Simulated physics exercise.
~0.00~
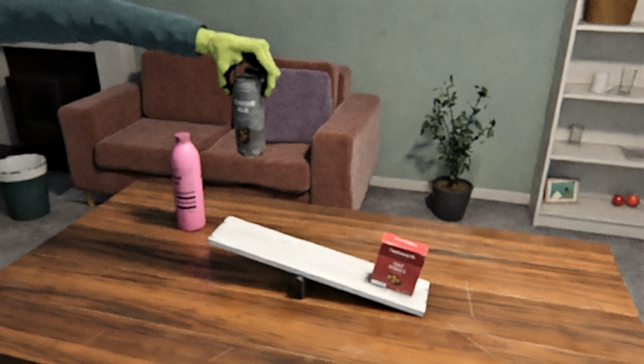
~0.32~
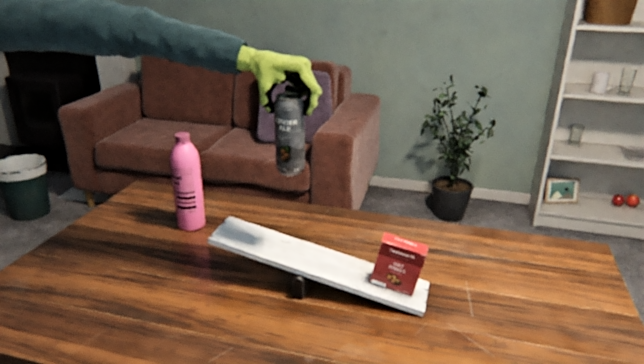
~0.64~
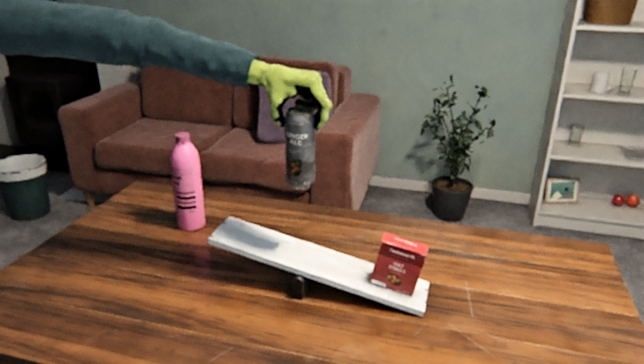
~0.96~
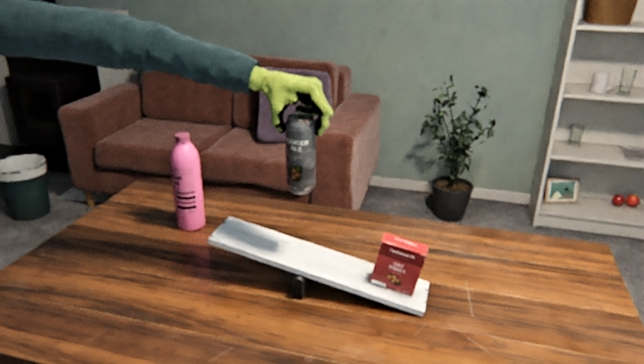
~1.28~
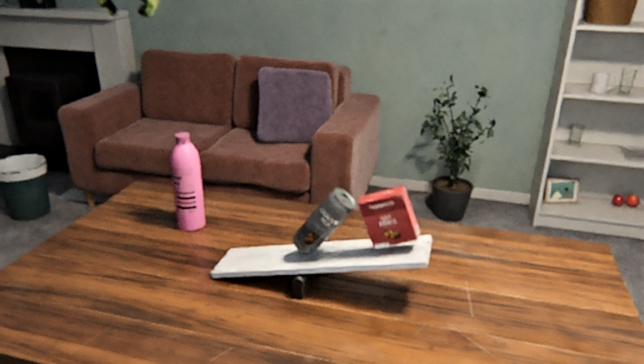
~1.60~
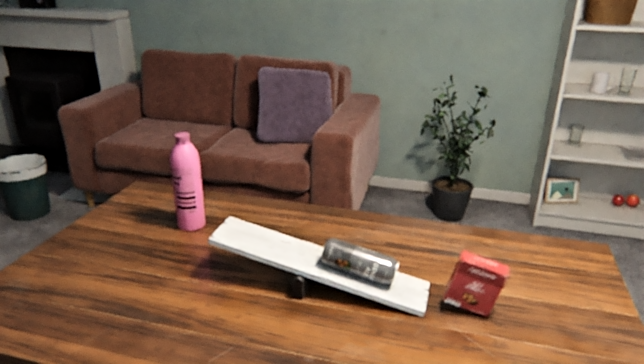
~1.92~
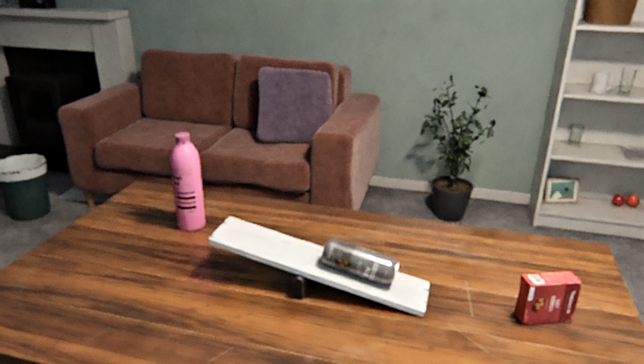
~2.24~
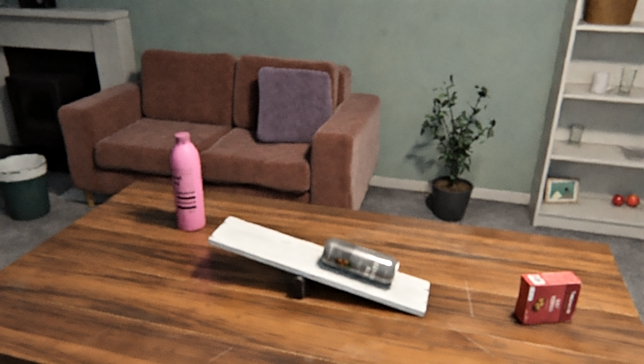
We see a gloved hand release a grey can above a tilted white plank beside a pink bottle; the plank tips the other way, then back, as the can topples onto its side and a red packet slides off, ending on the table with the plank's right end low again.
